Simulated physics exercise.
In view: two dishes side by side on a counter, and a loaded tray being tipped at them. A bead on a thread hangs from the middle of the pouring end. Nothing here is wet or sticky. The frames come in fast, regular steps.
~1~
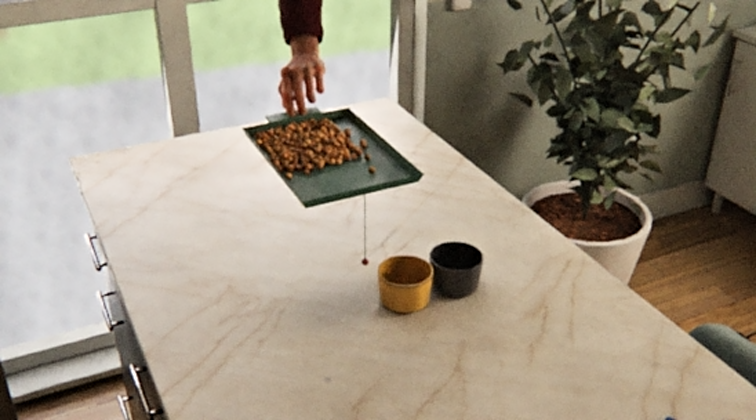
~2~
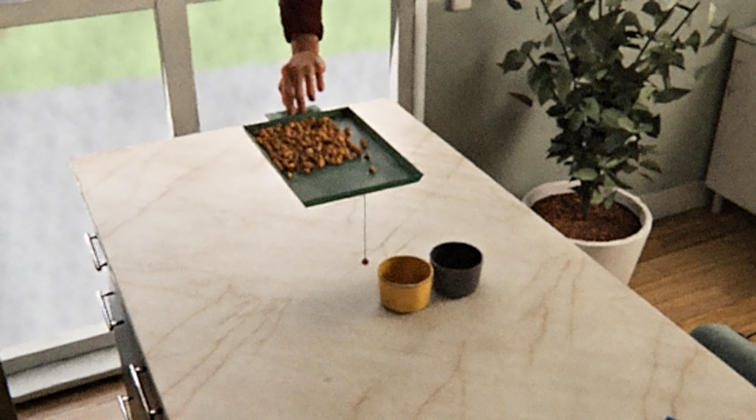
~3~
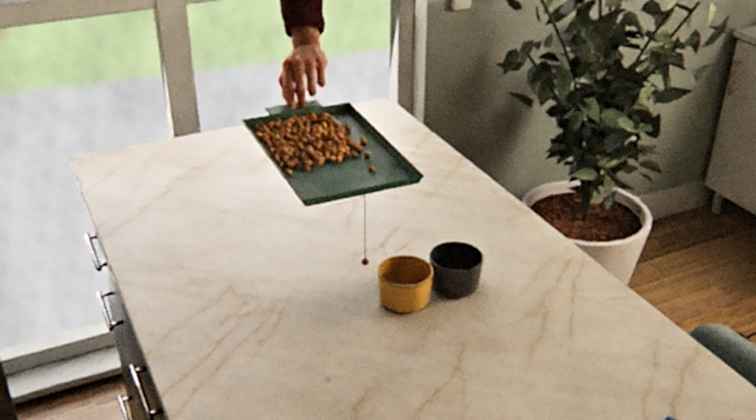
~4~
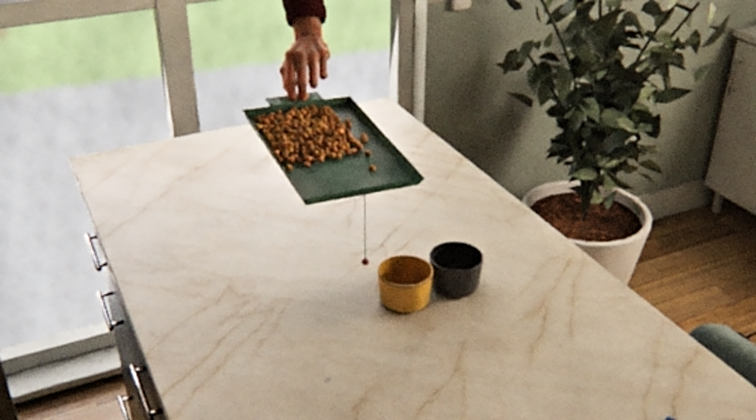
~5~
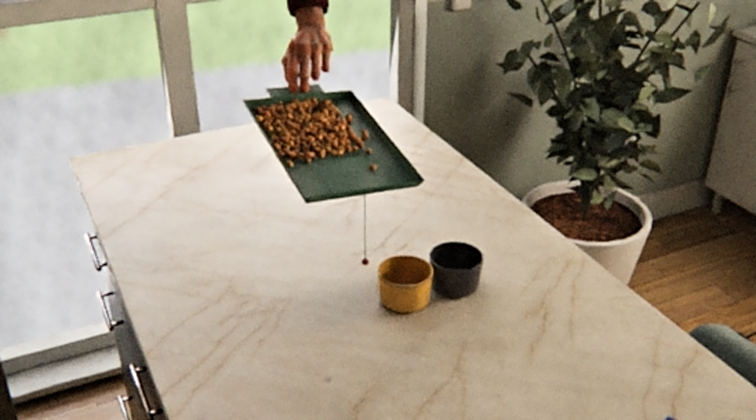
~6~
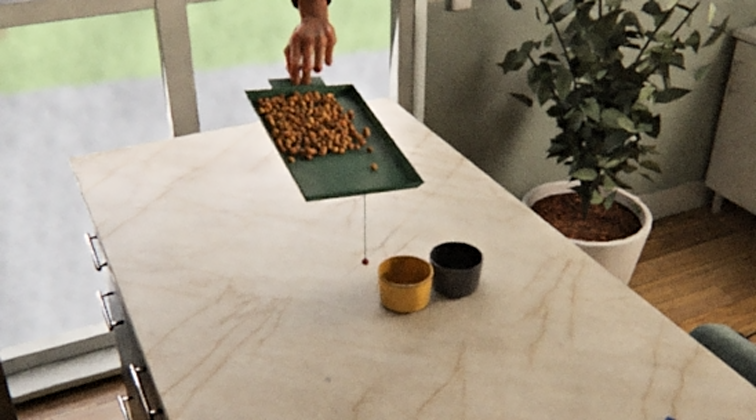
The footage shows a hand gradually raising the far end of a green tray of roasted chickpeas above a marble-patterned counter, while the hanging bead and the yellow and dark dishes near the tray's lower end stay still.
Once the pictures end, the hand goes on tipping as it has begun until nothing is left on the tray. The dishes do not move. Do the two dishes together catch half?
They take more than half between them.
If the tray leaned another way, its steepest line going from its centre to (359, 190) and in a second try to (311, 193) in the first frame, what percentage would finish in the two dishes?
First some 20, then 0 per cent.
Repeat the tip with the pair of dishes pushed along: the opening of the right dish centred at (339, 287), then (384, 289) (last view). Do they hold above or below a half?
The first try: The smaller part. The second: Below a half.
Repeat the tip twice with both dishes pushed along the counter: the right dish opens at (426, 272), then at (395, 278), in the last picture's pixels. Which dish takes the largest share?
The first try: The dish on the right. The second: The right-hand dish.
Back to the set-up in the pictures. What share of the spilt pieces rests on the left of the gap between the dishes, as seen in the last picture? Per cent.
Roughly 50 in a hundred.
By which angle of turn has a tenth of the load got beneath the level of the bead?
Near 55 degrees.
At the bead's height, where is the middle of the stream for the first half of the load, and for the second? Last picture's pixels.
At about (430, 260), then at (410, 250).
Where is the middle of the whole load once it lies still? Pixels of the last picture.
Around (416, 290).
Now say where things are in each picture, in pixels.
The first frame shows corners of the pouring end at (305, 199) and (419, 173), level; middle of the load at (308, 142), roasted chickpeas; left dish at (418, 296); right dish at (469, 281); bead on its thread at (365, 262).
The second frame shows corners of the pouring end at (305, 199) and (419, 174), level; middle of the load at (308, 141).
The third frame shows corners of the pouring end at (306, 198) and (419, 175), tipped barely, lowest at the right corner; middle of the load at (308, 137).
The fourth frame shows corners of the pouring end at (306, 197) and (419, 177), tipped a little, lowest at the right corner; middle of the load at (308, 131).
The fifth frame shows corners of the pouring end at (307, 195) and (420, 178), tipped a little, lowest at the right corner; middle of the load at (309, 126).
The sixth frame shows corners of the pouring end at (308, 194) and (420, 180), tipped a little, lowest at the right corner; middle of the load at (310, 121); left dish at (418, 296); right dish at (469, 281).
Soon, tray tipped steeply; about half on the tray; a small part in the left dish; a small part in the right dish; a small part outside both; about a quarter in the air.
A while on, tray tipped right over; a stray few on the tray; about half in the left dish; about a quarter in the right dish; about a quarter outside both; a small part in the air.
Towards the end, tray tipped past a quarter turn; about half in the left dish; about a quarter in the right dish; about a quarter outside both.
Finally, tray tipped past a quarter turn; about half in the left dish; about a quarter in the right dish; about a quarter outside both.
